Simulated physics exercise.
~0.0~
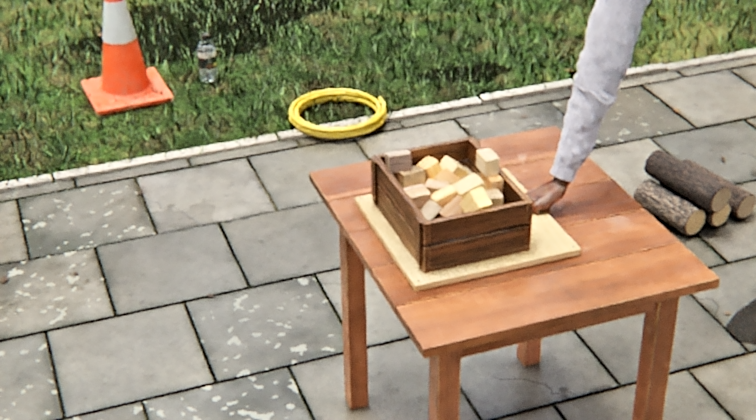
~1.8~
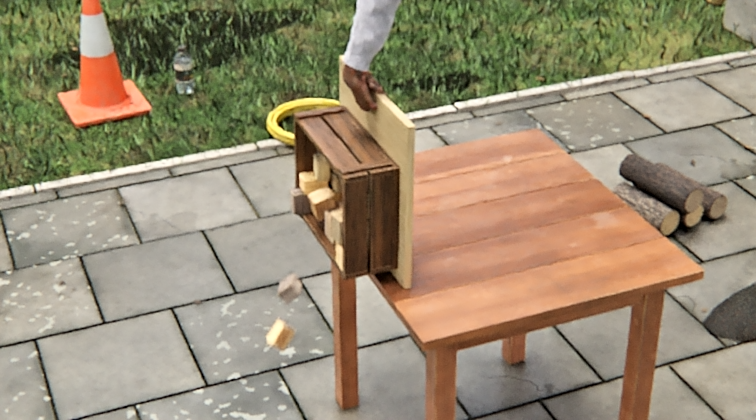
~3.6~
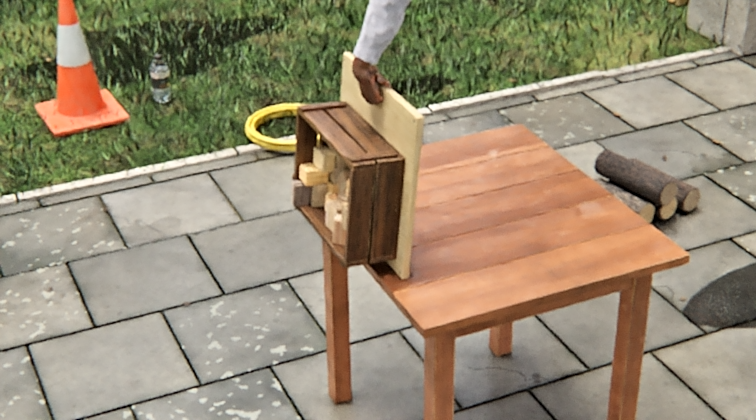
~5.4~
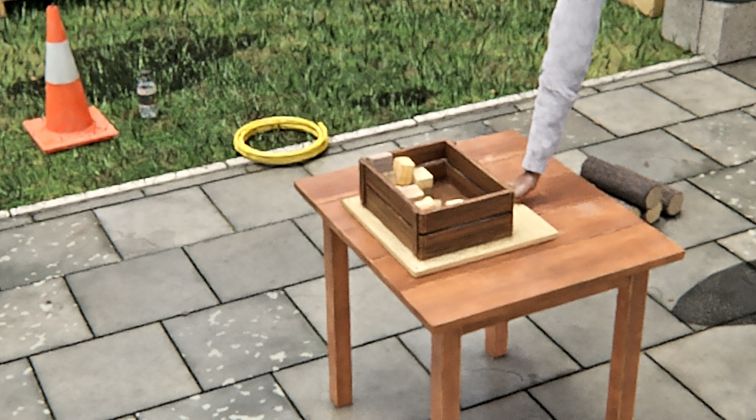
At the start, a wooden crate heaped with pale timber offcuts sits on a board on a wooden table, with a hand at the board's right edge. The hand lifts that edge until the board stands almost upright on the table's left side, and the crate tips with it. Offcuts tumble out of the open side toward the paving, while others stay inside. The hand holds the board nearly upright with some pieces still in the crate. Finally, the board is lowered flat again, and the crate rests upright with noticeably fewer offcuts in it.
